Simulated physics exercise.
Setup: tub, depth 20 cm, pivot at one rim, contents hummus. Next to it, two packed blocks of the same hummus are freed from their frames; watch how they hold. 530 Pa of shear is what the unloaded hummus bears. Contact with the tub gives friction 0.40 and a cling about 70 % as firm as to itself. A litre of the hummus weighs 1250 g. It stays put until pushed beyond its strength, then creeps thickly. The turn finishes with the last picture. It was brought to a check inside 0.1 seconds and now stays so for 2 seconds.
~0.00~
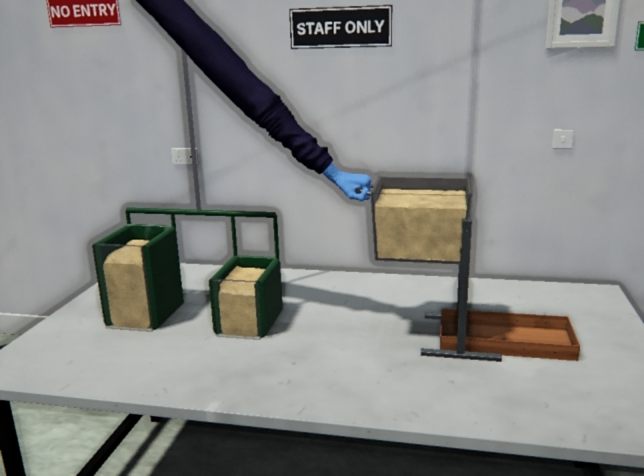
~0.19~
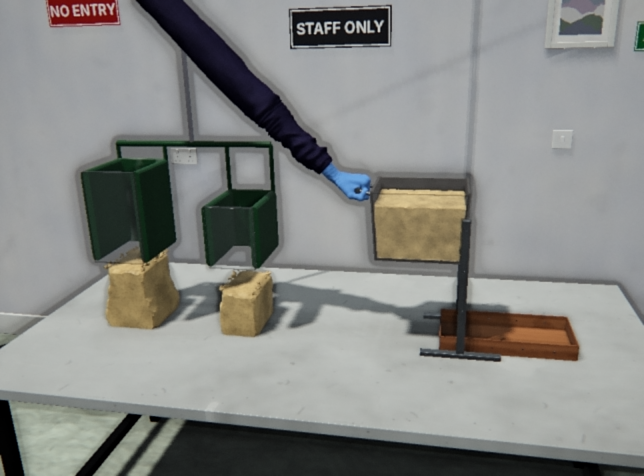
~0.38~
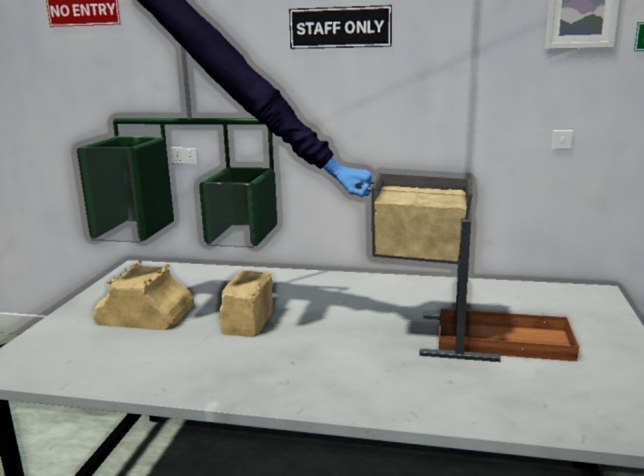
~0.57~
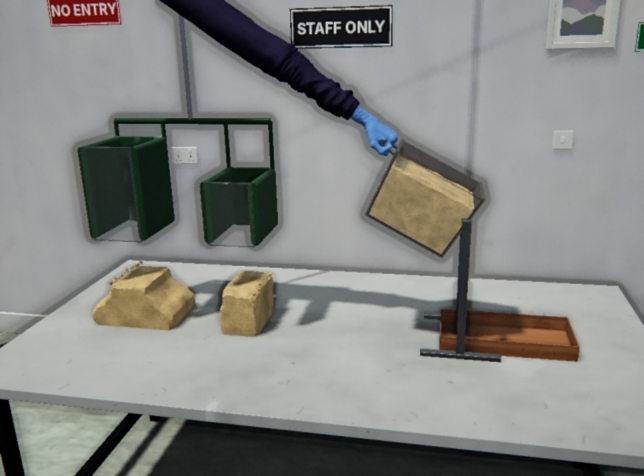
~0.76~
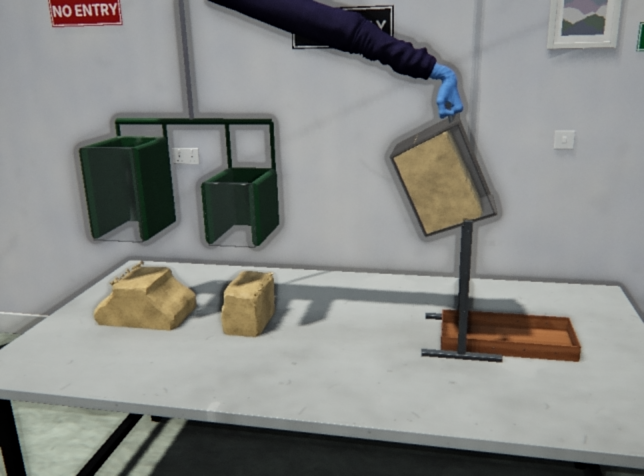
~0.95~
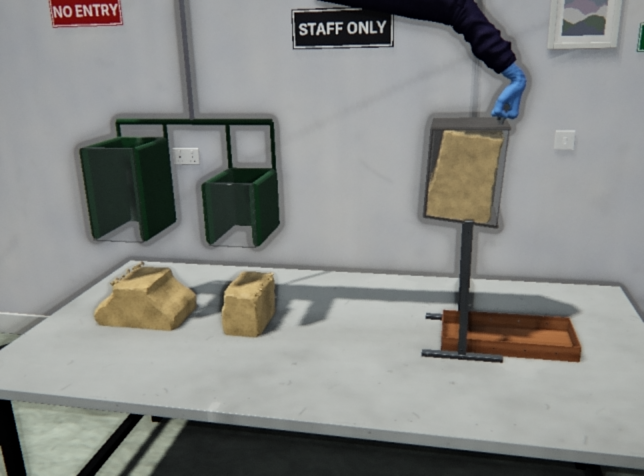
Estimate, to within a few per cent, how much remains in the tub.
Roughly 37 per cent remains in the tub.
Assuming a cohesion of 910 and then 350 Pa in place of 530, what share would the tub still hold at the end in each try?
Expect about 45 in a hundred, then about 30 in a hundred.
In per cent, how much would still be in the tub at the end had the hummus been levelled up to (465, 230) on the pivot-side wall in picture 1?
55 %.
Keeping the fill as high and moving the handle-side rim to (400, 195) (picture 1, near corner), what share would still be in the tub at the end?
55 %.
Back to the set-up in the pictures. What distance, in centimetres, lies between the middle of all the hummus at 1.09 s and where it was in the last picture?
The distance comes to some 7 cm.
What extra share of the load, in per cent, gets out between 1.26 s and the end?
3 %.
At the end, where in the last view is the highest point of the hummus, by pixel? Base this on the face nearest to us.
I'd point to somewhere around (451, 190).
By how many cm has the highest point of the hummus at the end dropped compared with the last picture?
Roughly 16 cm.
By 1.09 s, the tub is at 93 degrees and holds 77 %.
By 1.26 s, the tub is at 93 degrees and holds 40 %.
By 1.43 s, the tub is at 93 degrees and holds 37 %.
By 1.60 s, the tub is at 93 degrees and holds 37 %.
By 2.95 s, at the end, the tub is at 93 degrees and holds 37 %.
